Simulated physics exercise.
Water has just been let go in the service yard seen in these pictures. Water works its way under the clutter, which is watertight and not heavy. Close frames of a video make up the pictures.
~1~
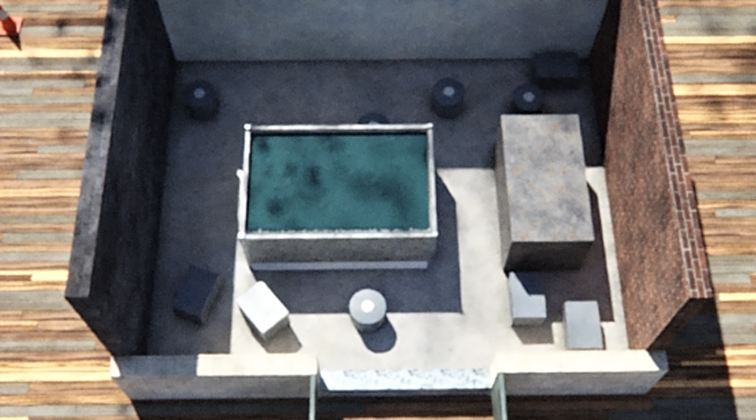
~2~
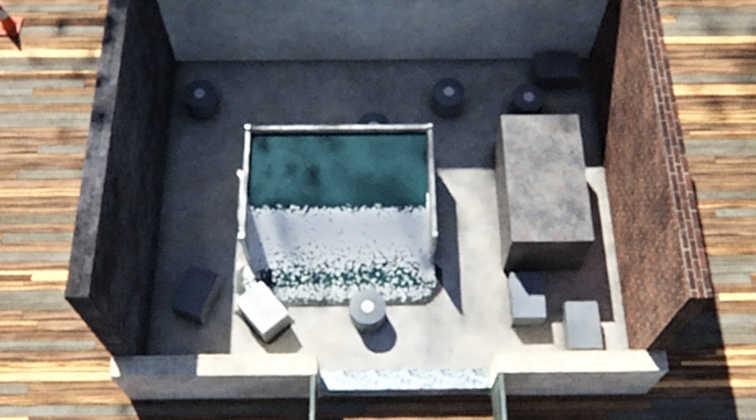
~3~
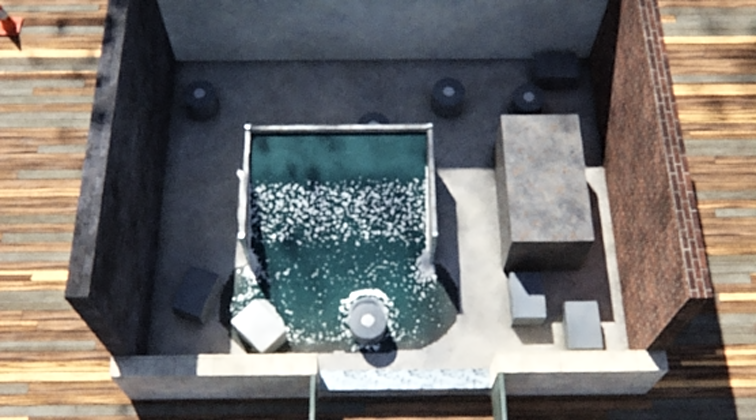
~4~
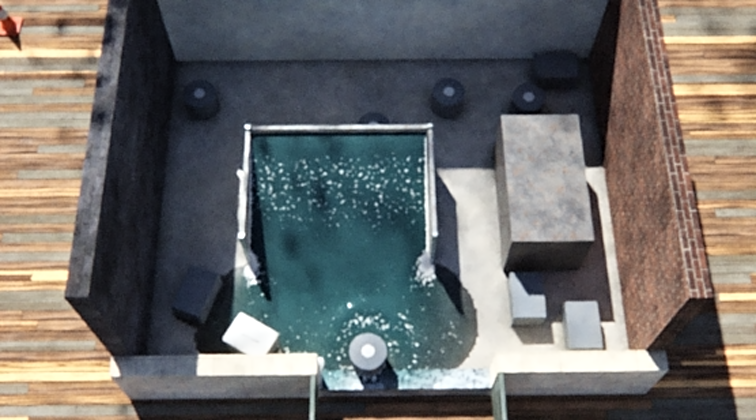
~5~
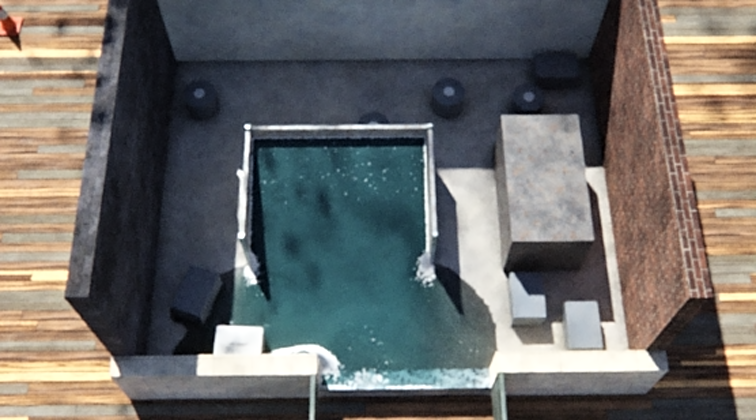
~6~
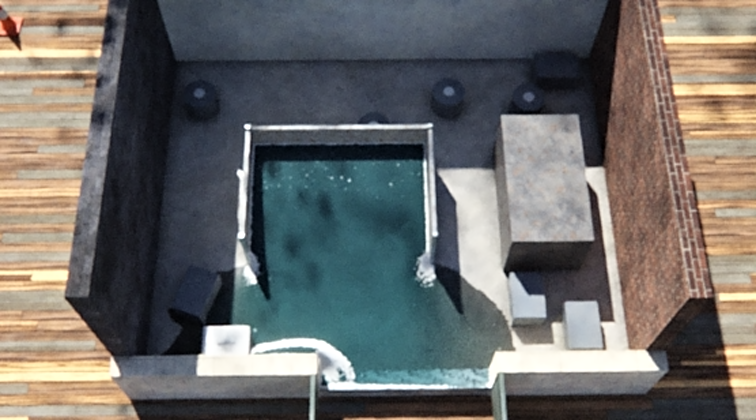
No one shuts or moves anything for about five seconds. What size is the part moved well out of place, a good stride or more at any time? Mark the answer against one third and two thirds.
One to two thirds of them.
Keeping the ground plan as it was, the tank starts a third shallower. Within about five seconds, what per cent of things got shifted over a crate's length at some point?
By my count, 40 %.
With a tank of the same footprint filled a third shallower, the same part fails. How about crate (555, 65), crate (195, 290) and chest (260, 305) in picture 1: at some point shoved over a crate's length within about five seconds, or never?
As asked: Fell short, went the distance, went the distance.
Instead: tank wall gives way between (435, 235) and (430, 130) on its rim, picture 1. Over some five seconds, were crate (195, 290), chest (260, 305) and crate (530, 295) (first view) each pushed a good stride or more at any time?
First stays short of it, second stays short of it, third covers that distance.
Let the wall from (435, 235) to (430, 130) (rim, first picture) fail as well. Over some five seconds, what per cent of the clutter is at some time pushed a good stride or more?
Roughly 60 in a hundred.
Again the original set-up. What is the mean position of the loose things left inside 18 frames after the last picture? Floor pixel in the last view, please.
The remaining things centre around (405, 150).
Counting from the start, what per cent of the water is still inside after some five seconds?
Around 46 in a hundred.
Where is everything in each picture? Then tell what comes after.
In the first frame, a chest at (262, 306) rests on the ground; a crate at (557, 65) rests on the ground; 0 of 10 have shifted.
In the second frame, a chest at (262, 306), on the bottom; a crate at (557, 65) rests on the ground; 0 of 10 have shifted.
In the third frame, a chest at (259, 325) rests on the ground, close to its start; a crate at (557, 65), on the bottom; 2 of 10 have shifted.
In the fourth frame, a chest at (250, 336) rests on the ground, a stride from its start; a crate at (557, 65), on the bottom; 2 of 10 have shifted.
In the fifth frame, a chest at (238, 343), afloat, a stride from its start; a crate at (557, 65), on the bottom; 2 of 10 have shifted.
In the sixth frame, a chest at (225, 342), afloat, a stride from its start; a crate at (557, 65) rests on the ground; 2 of 10 have shifted.
A moment on, 2 of 10 are well off their spots; 1 afloat.
Next, 3 of 10 are well off their spots; 1 afloat.
Later, 4 of 10 are well off their spots; 1 afloat.
In the end, 4 of 10 are well off their spots, and 4 have been at some point; 1 afloat.
